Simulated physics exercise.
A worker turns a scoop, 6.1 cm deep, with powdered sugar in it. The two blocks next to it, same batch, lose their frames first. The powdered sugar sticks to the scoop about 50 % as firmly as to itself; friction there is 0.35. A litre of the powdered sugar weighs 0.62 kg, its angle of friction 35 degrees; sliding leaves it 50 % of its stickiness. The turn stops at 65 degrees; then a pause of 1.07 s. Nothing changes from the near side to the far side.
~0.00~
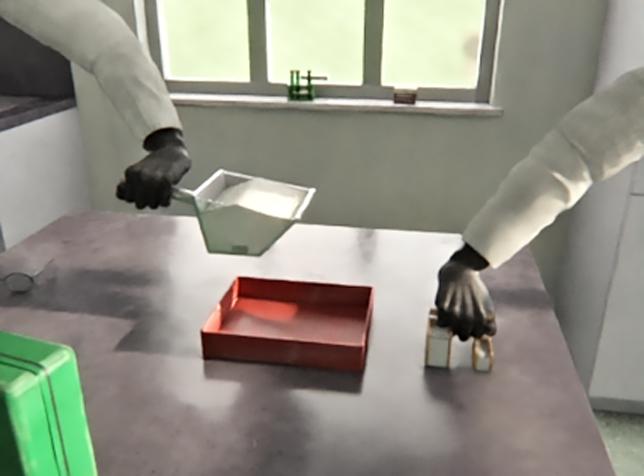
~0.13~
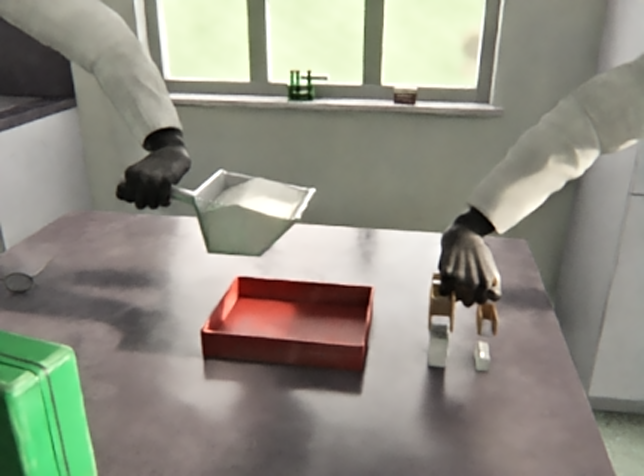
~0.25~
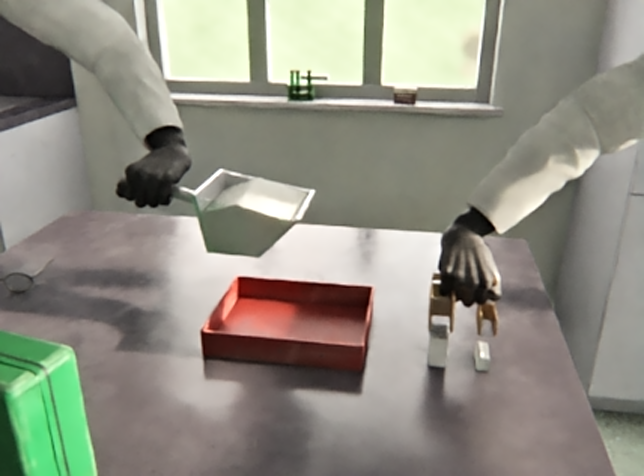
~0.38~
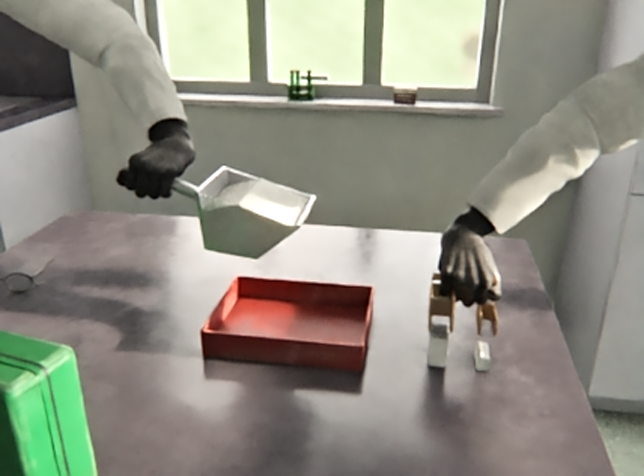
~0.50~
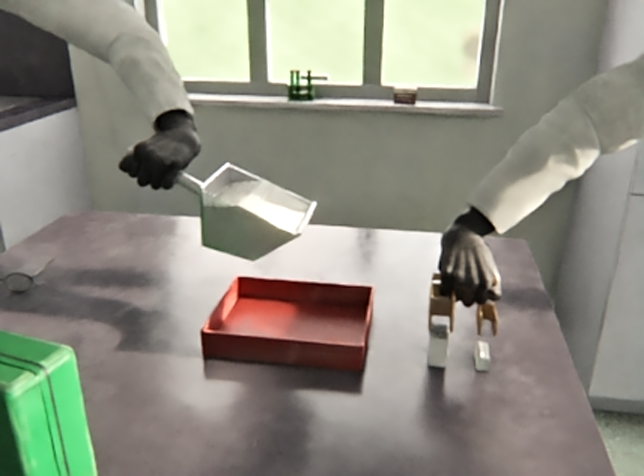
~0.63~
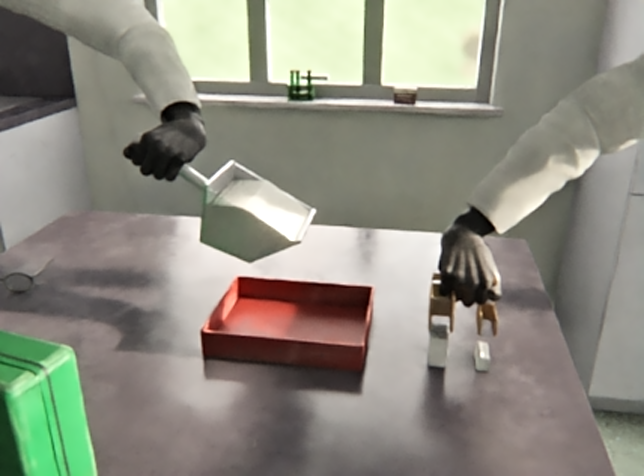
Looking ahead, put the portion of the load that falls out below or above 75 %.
Expect below 75 %.
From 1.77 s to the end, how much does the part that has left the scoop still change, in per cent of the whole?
Near 40 %.
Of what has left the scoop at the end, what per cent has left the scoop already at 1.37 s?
Some 0 per cent.
By 0.97 s, the scoop is at 39 degrees and 0 % has left it.
By 1.37 s, the scoop is at 61 degrees and 0 % has left it.
By 1.77 s, the scoop is at 65 degrees and 8 % has left it.
By 2.17 s, the scoop is at 65 degrees and 47 % has left it.
By 2.57 s, at the end, the scoop is at 65 degrees and 47 % has left it.
